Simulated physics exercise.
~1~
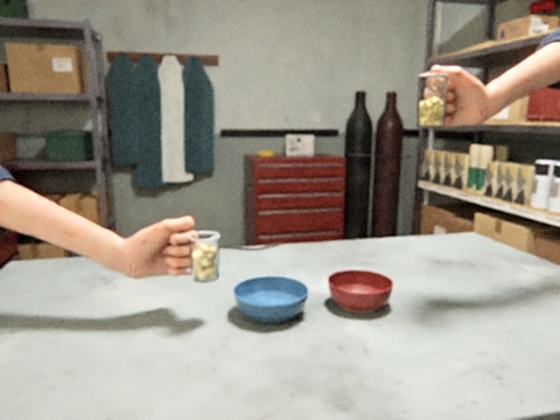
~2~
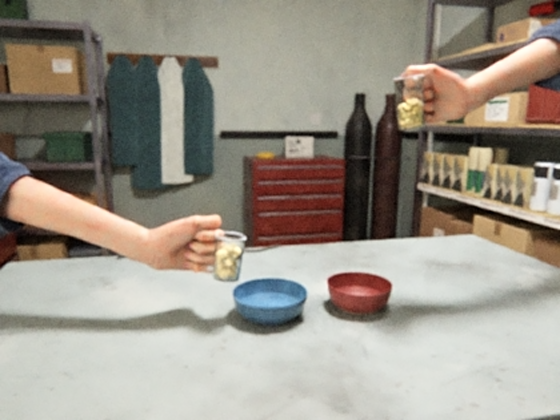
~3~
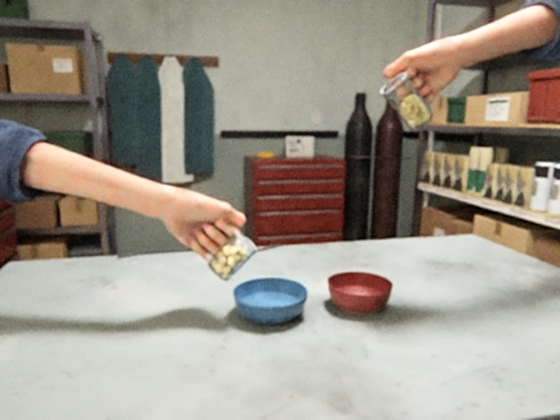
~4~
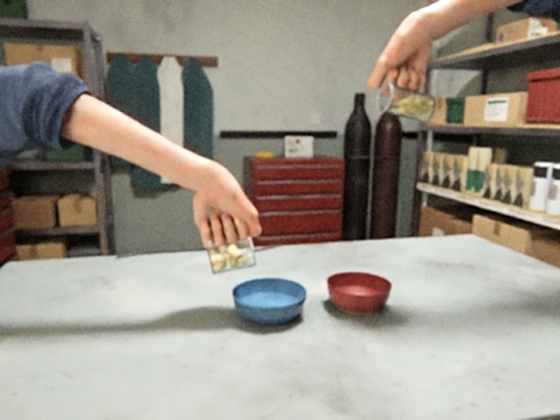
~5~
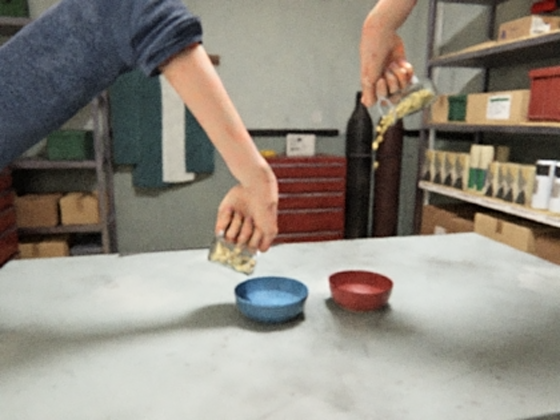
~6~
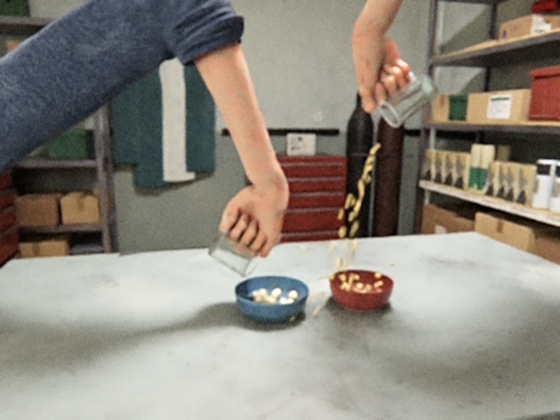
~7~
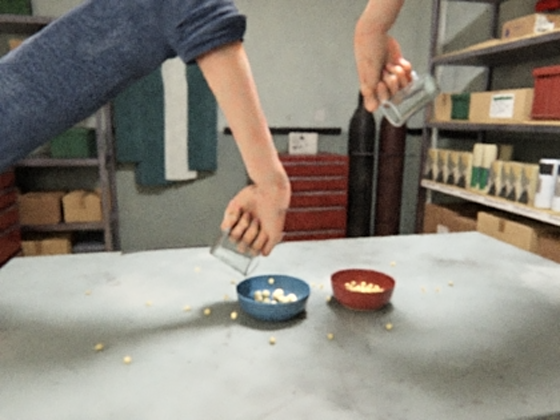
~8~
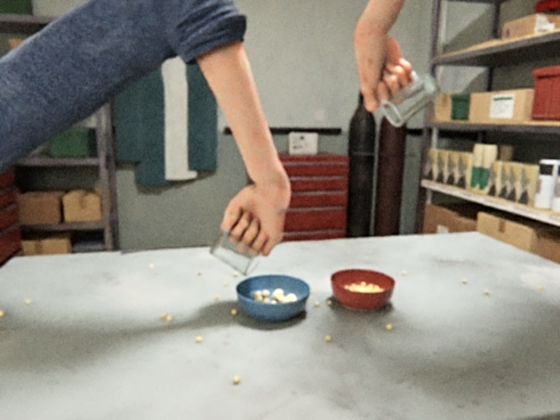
Two hands tipped small glasses of pale yellow pieces over a blue bowl and a red bowl on a grey table; the left load landed in the blue bowl, while the right fell from higher up, mostly into the red one, with some scattering across the table.
